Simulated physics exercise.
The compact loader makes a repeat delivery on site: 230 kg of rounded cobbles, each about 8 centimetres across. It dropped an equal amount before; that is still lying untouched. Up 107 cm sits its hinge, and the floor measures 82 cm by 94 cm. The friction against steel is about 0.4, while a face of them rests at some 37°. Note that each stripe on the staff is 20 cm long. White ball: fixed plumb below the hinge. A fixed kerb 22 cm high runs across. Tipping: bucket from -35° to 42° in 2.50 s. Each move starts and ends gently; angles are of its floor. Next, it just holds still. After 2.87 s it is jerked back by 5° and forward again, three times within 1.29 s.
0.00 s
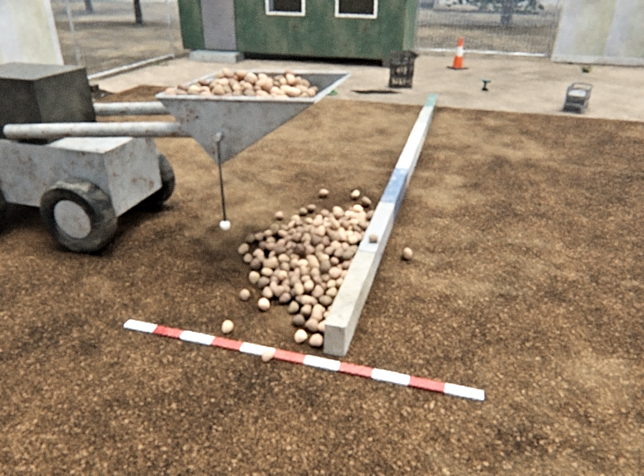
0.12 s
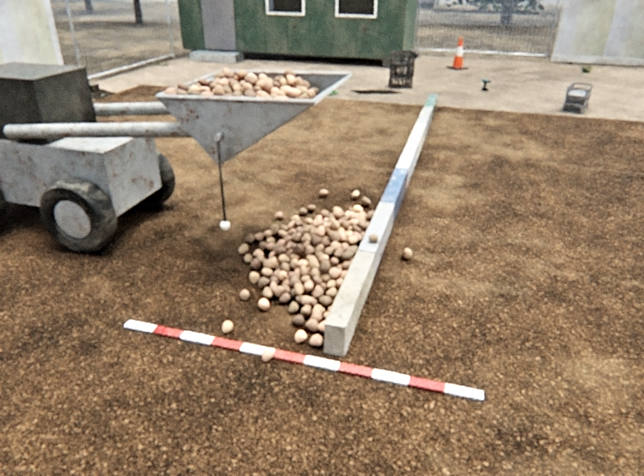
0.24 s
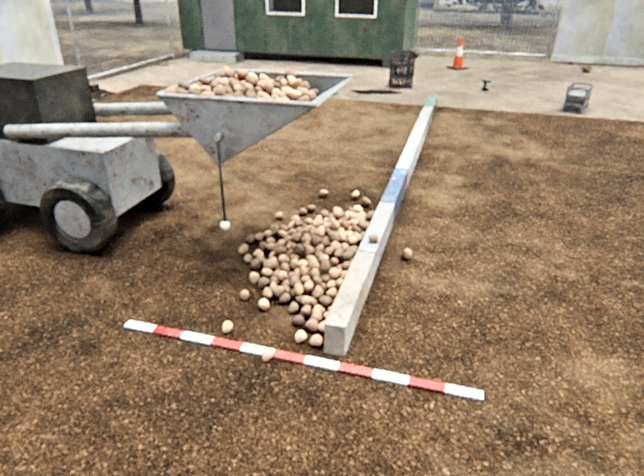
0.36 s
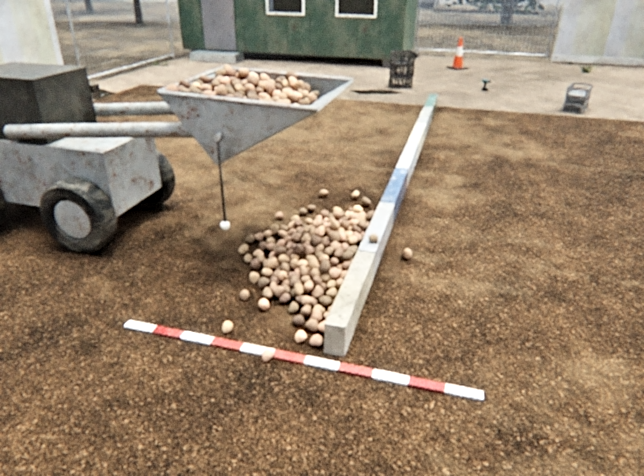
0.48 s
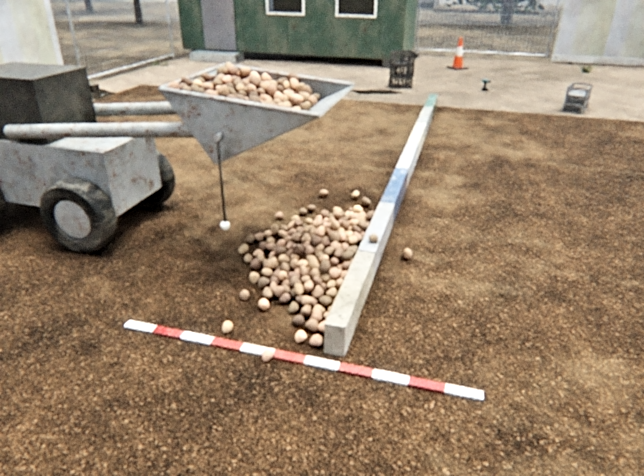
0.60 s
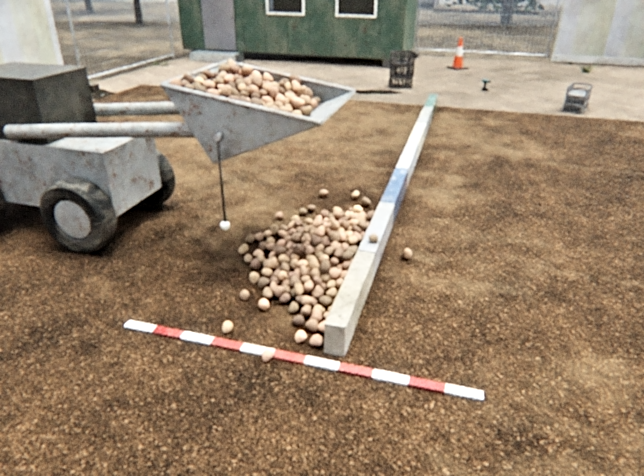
A loader's grey bucket full of round stones tilts slightly forward beside a stone pile.
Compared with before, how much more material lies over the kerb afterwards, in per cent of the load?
Some 11 per cent of a load more.
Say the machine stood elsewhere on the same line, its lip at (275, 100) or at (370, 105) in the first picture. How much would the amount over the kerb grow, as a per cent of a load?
Near 0 in a hundred, then near 85 in a hundred.
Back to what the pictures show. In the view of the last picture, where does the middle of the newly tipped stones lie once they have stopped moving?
I'd put their centre close to (338, 236).
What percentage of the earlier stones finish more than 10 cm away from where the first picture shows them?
I'd put it at about 10 per cent.
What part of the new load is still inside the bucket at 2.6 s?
About 0 percent is still in there.
After 1.9 s the floor is at 30°; in per cent of one load, 84 in the bucket, 115 on this side of the kerb; the foremost stones are at (366, 250).
After 2.6 s the floor is at 42°; in per cent of one load, 1 in the bucket, 190 on this side of the kerb, 9 over the kerb; the foremost stones are at (433, 270).
After 4.6 s the floor is at 42°; in per cent of one load, 0 in the bucket, 188 on this side of the kerb, 12 over the kerb; the foremost stones are at (465, 269).
After 7.1 s the floor is at 42°; in per cent of one load, 0 in the bucket, 188 on this side of the kerb, 12 over the kerb; the foremost stones are at (465, 269). Net gain over the kerb, 11.
